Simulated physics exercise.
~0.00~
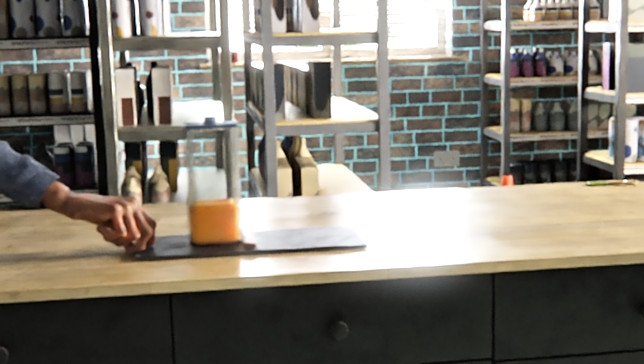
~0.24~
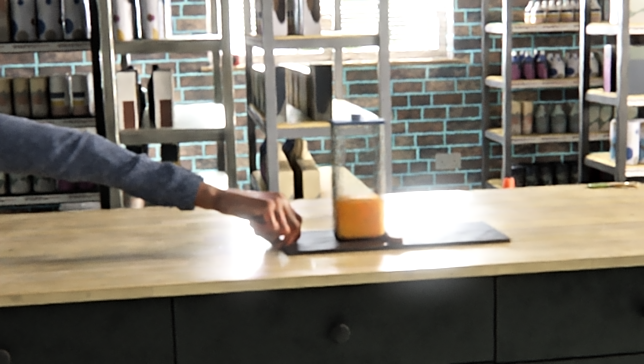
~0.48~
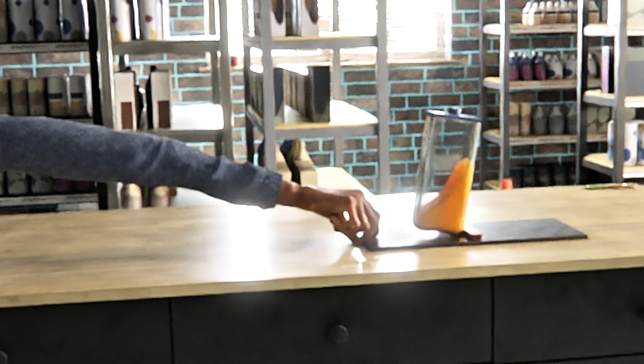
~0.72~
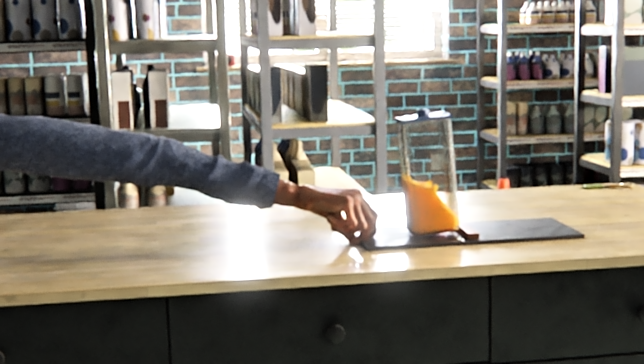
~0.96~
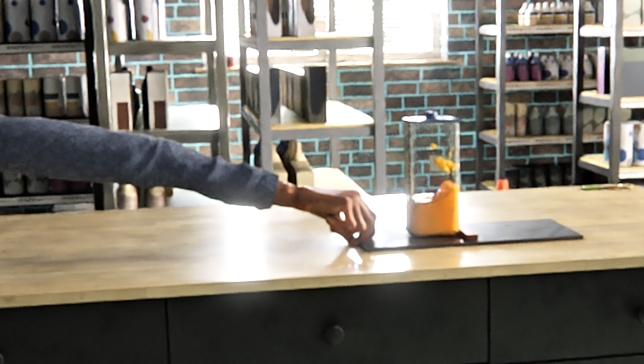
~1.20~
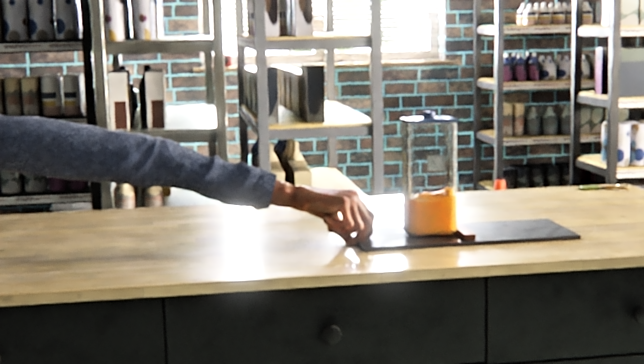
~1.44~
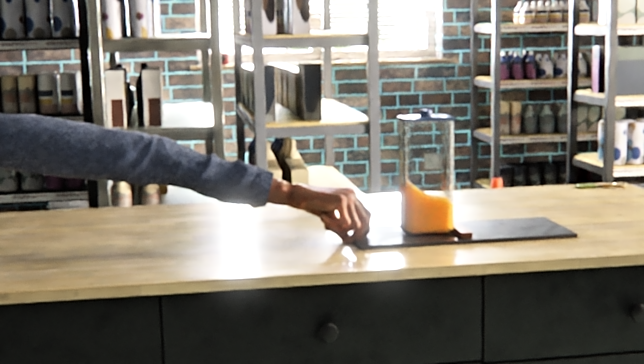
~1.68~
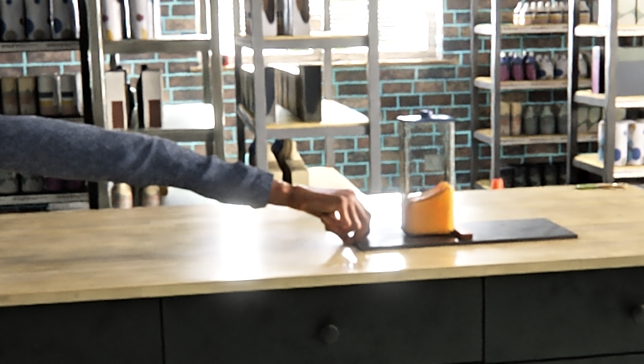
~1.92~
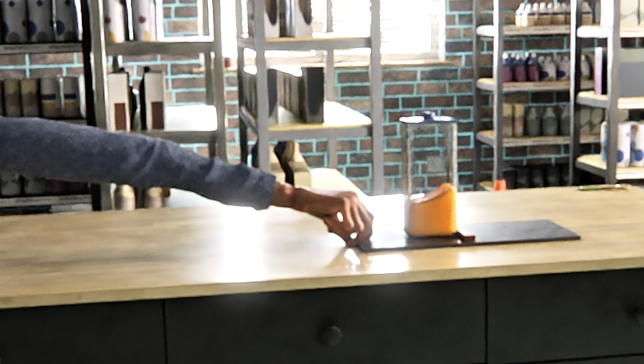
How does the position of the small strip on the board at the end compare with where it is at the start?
It starts on the left part of the counter and ends well to the right, having travelled along with the board.
